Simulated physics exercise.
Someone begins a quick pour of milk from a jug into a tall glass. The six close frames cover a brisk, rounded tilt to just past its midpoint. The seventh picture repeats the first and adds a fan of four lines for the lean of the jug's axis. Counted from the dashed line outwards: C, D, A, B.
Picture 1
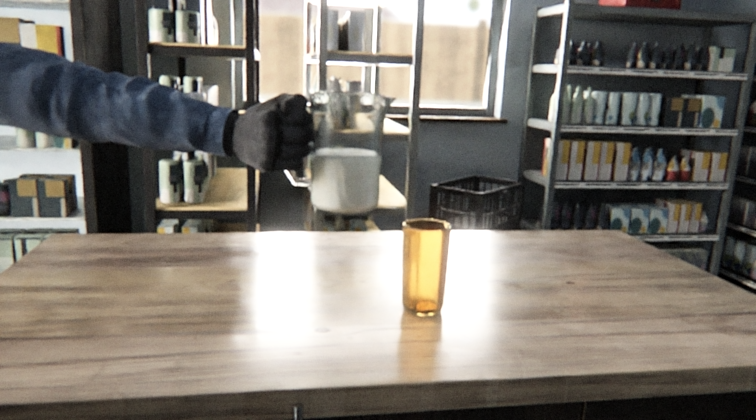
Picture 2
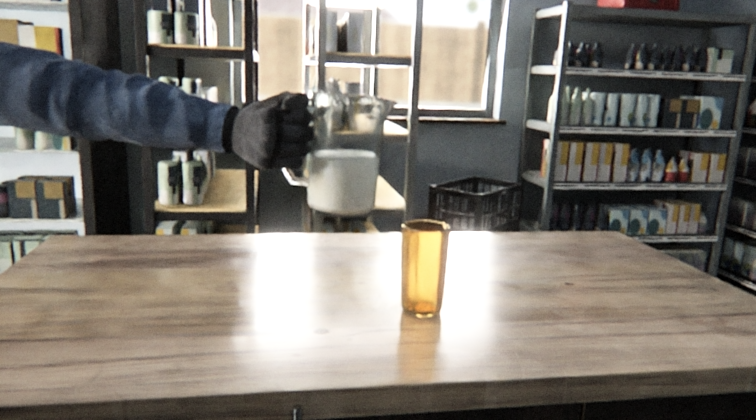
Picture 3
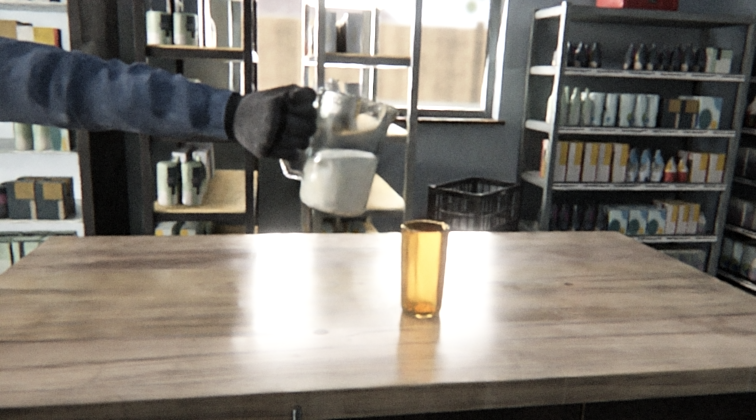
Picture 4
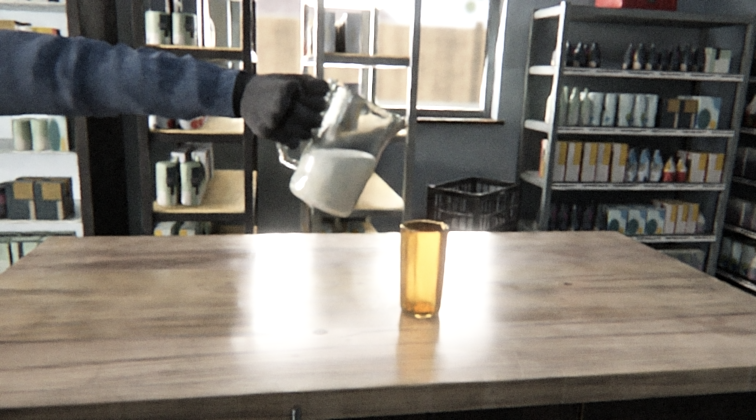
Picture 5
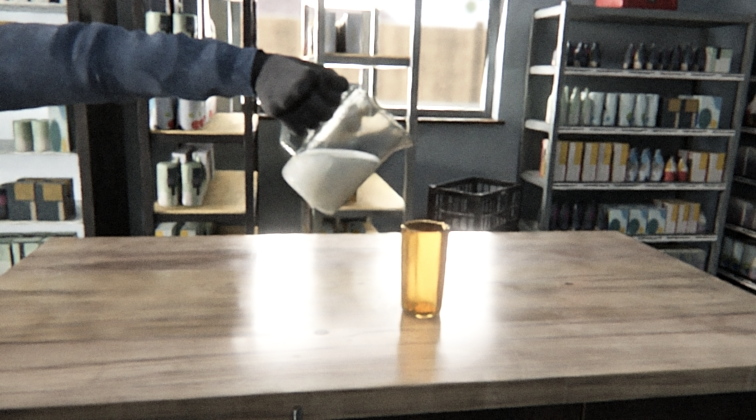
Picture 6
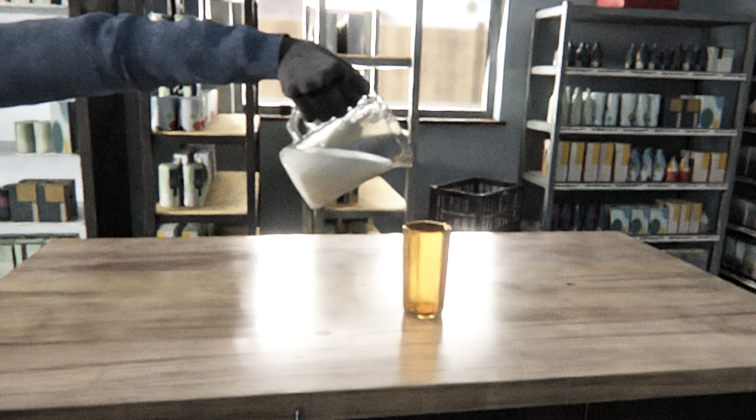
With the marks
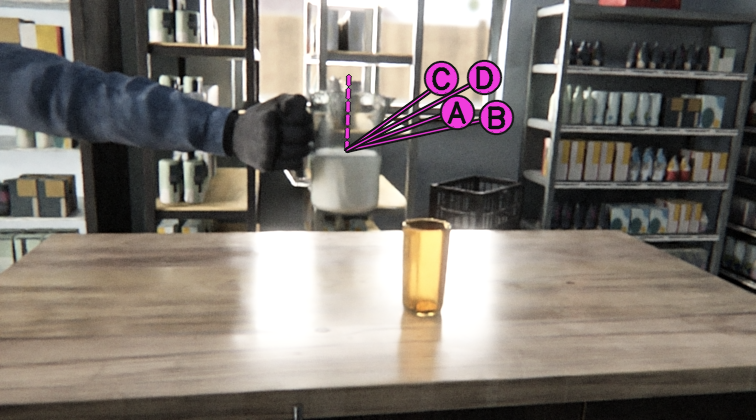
A gloved hand steadily tilts a jug of milk rightward above an amber glass.
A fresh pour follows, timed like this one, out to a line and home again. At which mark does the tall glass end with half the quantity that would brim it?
Take B.
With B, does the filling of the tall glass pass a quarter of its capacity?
Yes.
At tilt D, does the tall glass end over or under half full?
Under.
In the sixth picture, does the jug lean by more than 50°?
Yes, it does.
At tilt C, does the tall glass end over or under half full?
Under.
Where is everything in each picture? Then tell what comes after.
Upright, lip at (395, 98); rim of the tall glass round (427, 224); nothing has left yet.
Tipped about 3°, lip at (396, 102); nothing has left yet.
Tipped about 12°, lip at (402, 110); nothing has left yet.
Tipped about 25°, lip at (408, 125); nothing has left yet.
Tipped about 42°, lip at (413, 144); nothing has left yet.
Tipped about 59°, lip at (413, 166); nothing has left yet.
On the marked copy, A at (440, 115); B at (479, 121); C at (429, 91); D at (469, 85).
Choosing A, the tall glass ends with about 25 % of what it can hold.
Choosing B, the tall glass ends with about 48 % of what it can hold; 3 % of the milk is spilt.
Choosing C, nothing reaches the tall glass.
Choosing D, the tall glass ends with about 8 % of what it can hold.
